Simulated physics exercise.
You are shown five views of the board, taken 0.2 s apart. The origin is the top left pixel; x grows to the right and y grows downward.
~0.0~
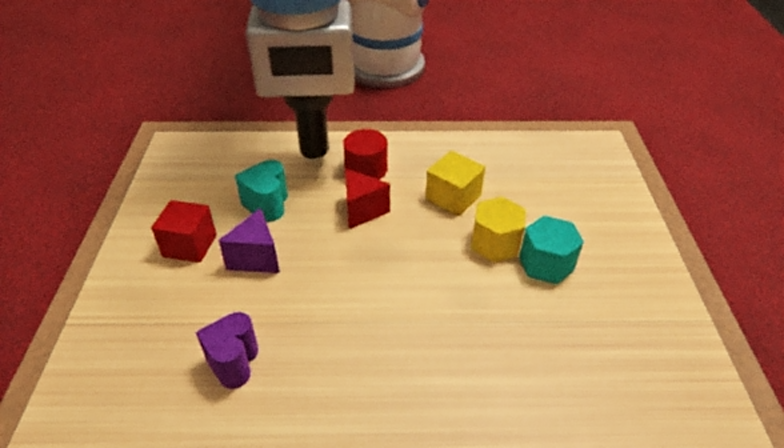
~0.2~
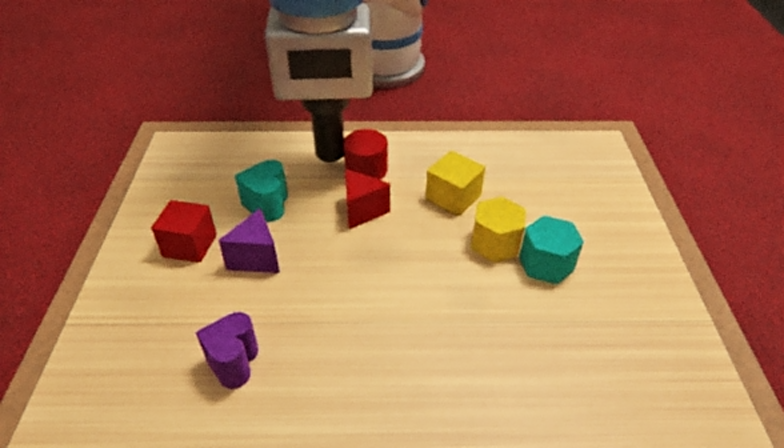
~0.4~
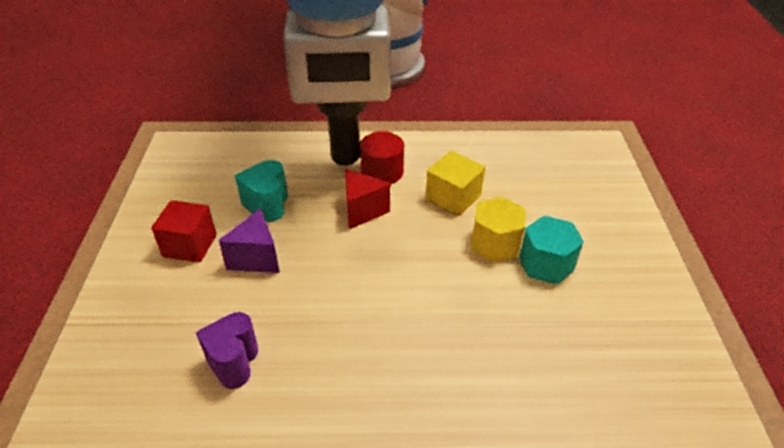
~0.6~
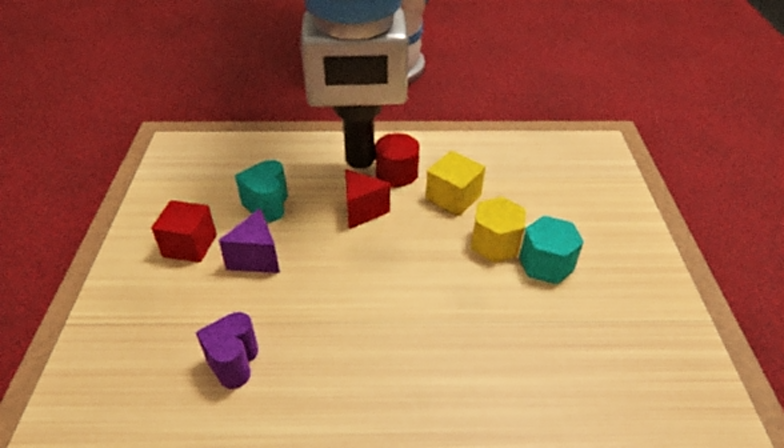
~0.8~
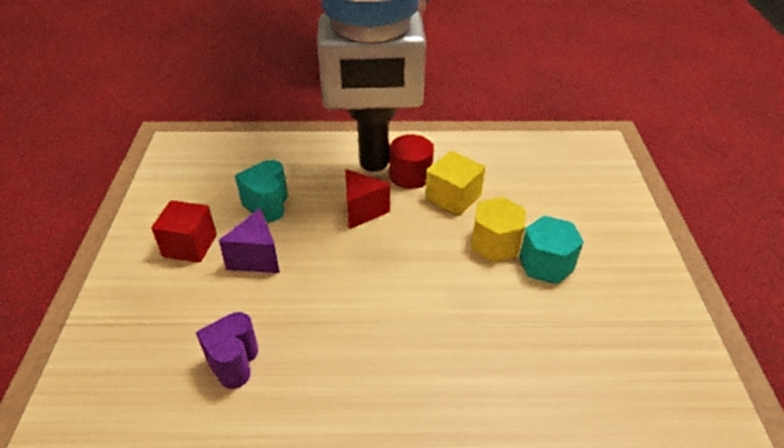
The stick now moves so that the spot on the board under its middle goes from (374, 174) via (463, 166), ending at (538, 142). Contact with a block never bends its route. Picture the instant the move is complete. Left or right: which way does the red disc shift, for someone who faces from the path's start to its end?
It goes right.
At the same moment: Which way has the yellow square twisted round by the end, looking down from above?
Spin direction: Clockwise.
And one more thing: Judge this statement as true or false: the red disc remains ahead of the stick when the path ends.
False - the claim does not hold.
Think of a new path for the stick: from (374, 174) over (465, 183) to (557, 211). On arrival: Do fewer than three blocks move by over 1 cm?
No, that is not how it ends up.
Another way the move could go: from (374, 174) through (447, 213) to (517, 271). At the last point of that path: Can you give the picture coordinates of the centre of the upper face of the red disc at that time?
Around pixel (442, 148).
The first path, step by step. One third of the way, stick (437, 163); red disc (476, 141); yellow square (471, 171), turned 35° clockwise.
Two thirds of the way, stick (491, 147); red disc (532, 134); yellow square (471, 171), turned 35° clockwise.
At the end, stick (540, 131); red triangular block still; red disc (564, 134); yellow square (471, 171), turned 35° clockwise.
